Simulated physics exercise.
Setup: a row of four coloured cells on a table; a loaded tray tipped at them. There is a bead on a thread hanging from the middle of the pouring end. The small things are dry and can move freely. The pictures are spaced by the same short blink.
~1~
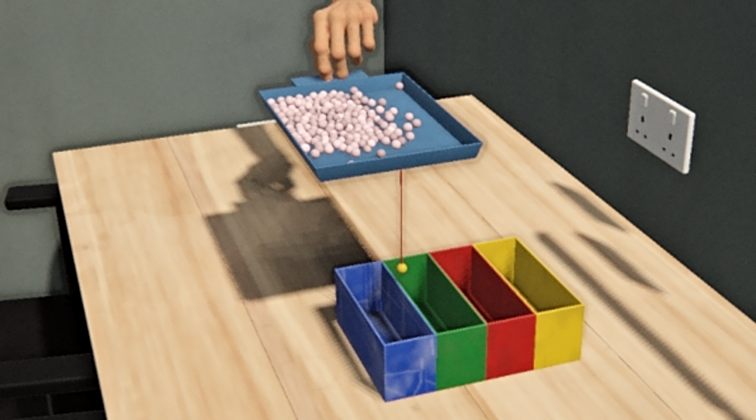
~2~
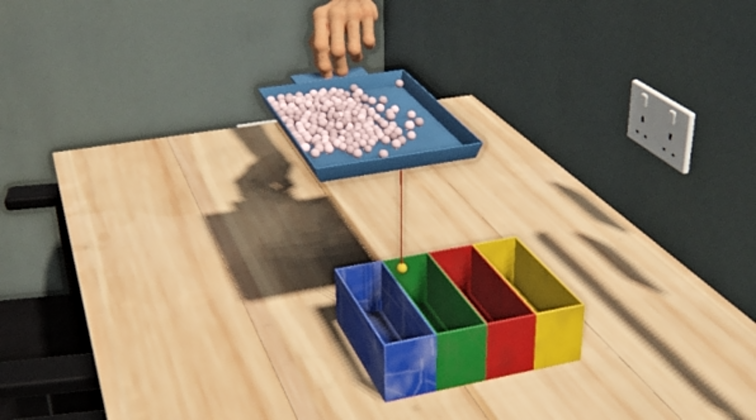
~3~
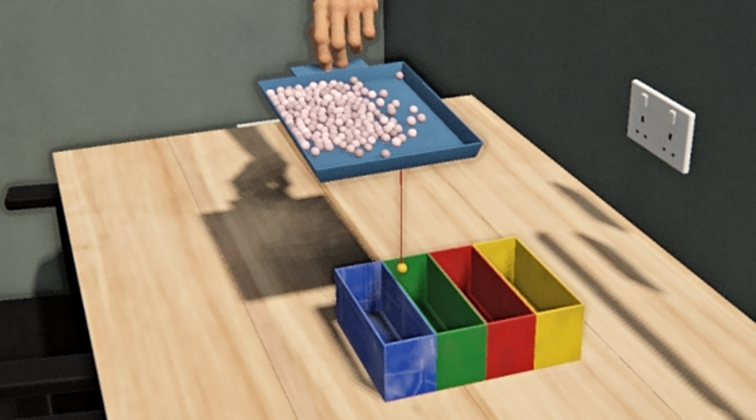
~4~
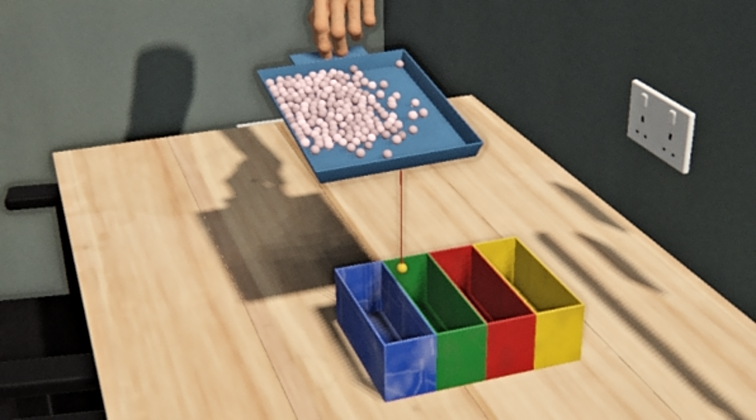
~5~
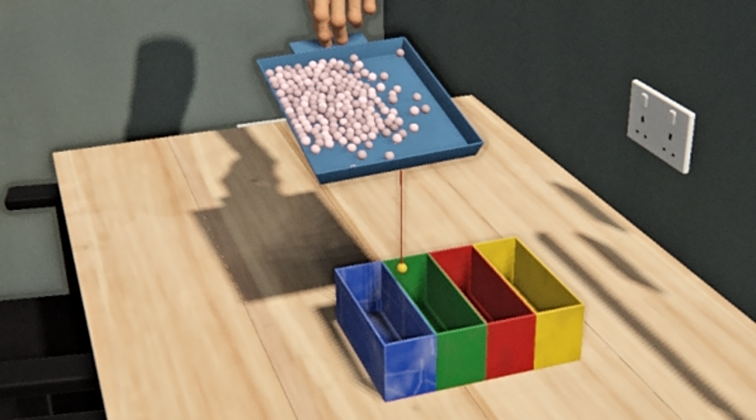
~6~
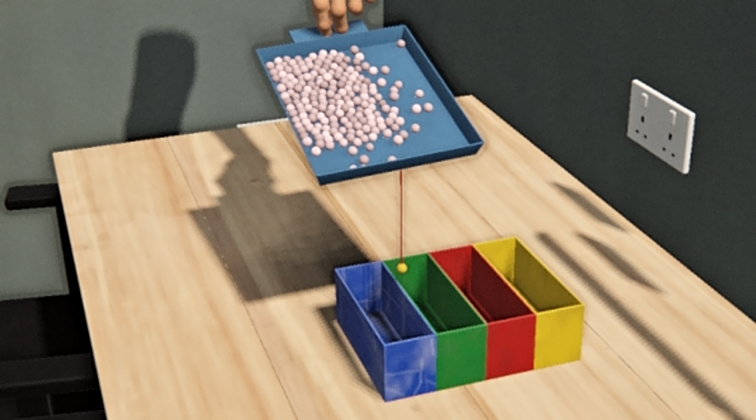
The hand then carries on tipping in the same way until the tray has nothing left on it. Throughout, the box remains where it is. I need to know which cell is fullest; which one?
That is the blue cell.
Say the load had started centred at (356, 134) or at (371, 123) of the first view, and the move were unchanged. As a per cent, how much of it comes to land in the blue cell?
Estimate: 30 % first, 30 % second.
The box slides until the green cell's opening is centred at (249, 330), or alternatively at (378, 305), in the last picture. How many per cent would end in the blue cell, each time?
It would be roughly 0 per cent, followed by roughly 40 per cent.
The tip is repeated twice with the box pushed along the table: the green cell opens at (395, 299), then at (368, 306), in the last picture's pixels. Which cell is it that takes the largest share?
Well, the first time it's the cell in blue, and the second time it's the green one.
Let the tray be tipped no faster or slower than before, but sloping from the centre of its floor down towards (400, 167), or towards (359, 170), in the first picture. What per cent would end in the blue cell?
Somewhere close to 30 % the first time, 20 % the second.
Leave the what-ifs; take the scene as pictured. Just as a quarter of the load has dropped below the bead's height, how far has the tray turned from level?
About 75° of tilt.
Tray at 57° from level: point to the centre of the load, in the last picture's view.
The middle of the pieces shows up near (365, 156).
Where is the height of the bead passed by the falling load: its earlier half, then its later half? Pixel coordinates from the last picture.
Initially about (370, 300); subsequently about (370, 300).
Soon, tray tipped steeply; most on the tray; a stray few in the blue cell; a small part falling or outside the box.
A while on, tray tipped right over; a small part on the tray; about a quarter in the blue cell; a small part in the green cell; a stray few in the red cell; about half falling or outside the box.
Towards the end, tray tipped past a quarter turn; about a third in the blue cell; a small part in the green cell; a stray few in the red cell; about half falling or outside the box.
Finally, tray tipped past a quarter turn; about a third in the blue cell; a small part in the green cell; a stray few in the red cell; none in the yellow cell; about half outside the box.
